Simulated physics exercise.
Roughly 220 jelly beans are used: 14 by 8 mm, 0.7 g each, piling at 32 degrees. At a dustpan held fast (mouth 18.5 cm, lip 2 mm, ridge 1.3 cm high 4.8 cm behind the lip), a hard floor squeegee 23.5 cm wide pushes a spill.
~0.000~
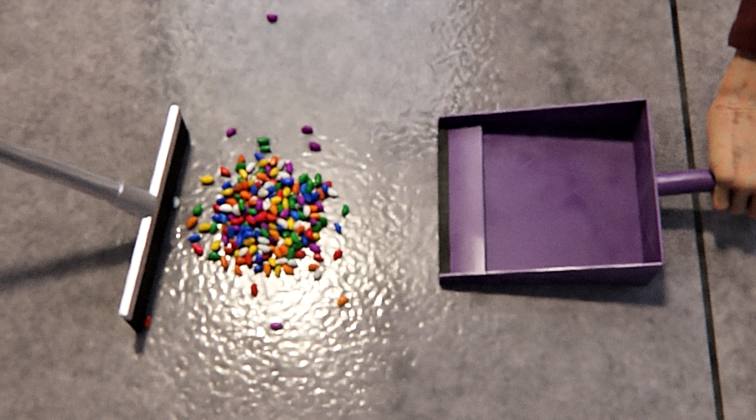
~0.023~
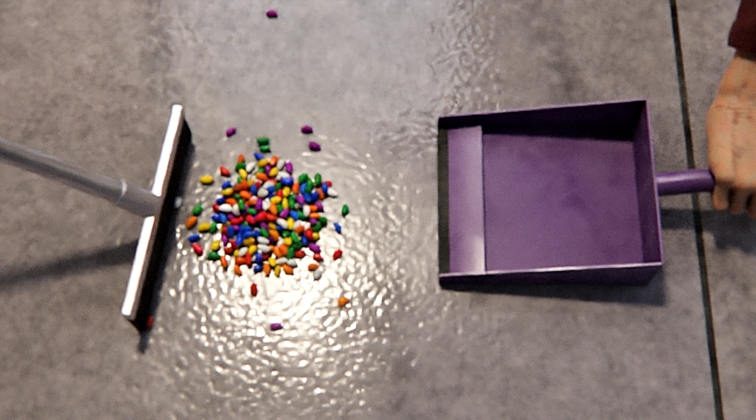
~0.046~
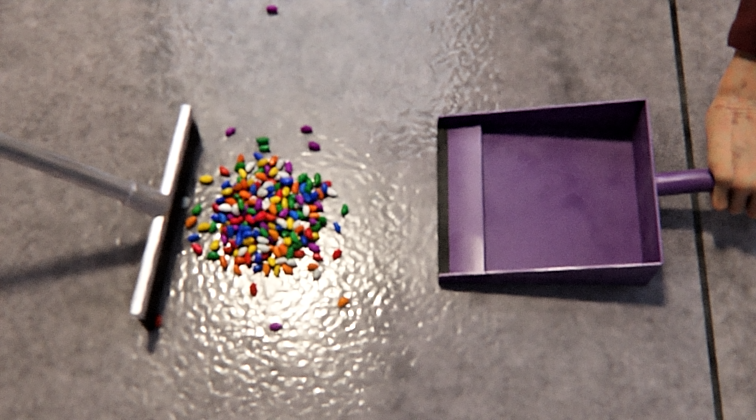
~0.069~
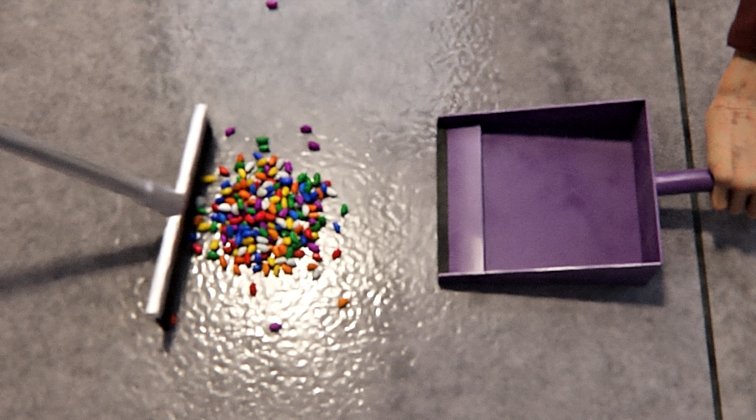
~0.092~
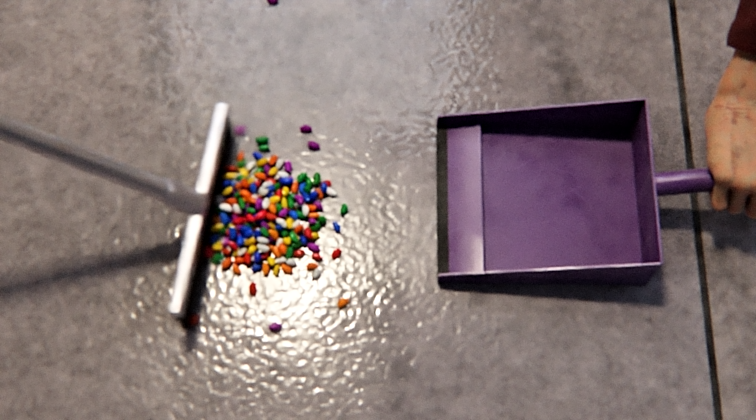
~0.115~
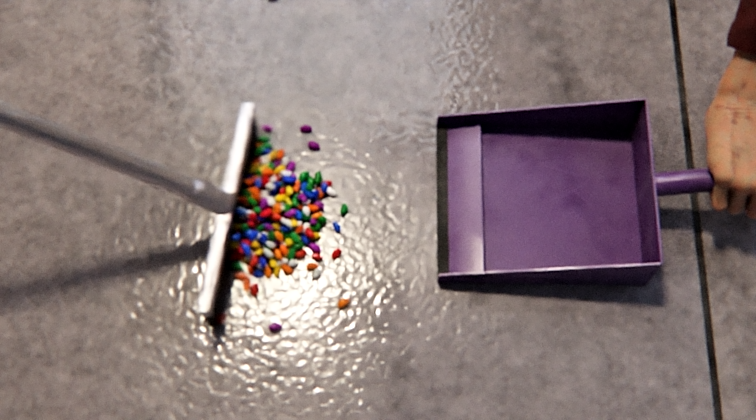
A squeegee slides right into colorful jelly beans while a hand holds a purple dustpan still.
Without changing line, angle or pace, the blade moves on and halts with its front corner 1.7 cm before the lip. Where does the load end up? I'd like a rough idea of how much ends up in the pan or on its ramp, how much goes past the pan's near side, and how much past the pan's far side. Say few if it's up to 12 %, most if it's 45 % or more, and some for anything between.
Here is my call: Pan most, near side some, far side few.
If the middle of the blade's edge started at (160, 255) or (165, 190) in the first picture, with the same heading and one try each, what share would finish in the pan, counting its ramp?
About 50 and 45 per cent.
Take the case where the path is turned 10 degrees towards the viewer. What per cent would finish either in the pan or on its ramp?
I'd put it at close to 50 percent.
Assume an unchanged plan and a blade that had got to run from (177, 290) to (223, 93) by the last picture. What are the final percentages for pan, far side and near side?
Pan: 15, far side: 15, near side: 15.
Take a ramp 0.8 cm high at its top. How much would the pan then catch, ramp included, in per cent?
It would be roughly 55 percent.
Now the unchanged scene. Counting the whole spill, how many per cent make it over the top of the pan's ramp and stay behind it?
Estimate: About 30 %.
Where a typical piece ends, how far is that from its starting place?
Near 24 cm.
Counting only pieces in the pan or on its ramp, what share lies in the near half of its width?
Estimate: Close to 50 %.
After 0.21 s, middle of the blade 10 cm from the lip; 0 % over the lip, far side 0 %, near side 15 %.
Then, at 0.27 s, middle of the blade 5 cm from the lip; 5 % over the lip, far side 5 %, near side 20 %.
Then, at 0.47 s, middle of the blade 3 cm from the lip; 55 % over the lip, far side 5 %, near side 20 %.
By 2.7 s all is still; pan 50 %, near side 20 %, far side 5 %, in front of the lip or behind the blade 25 %.
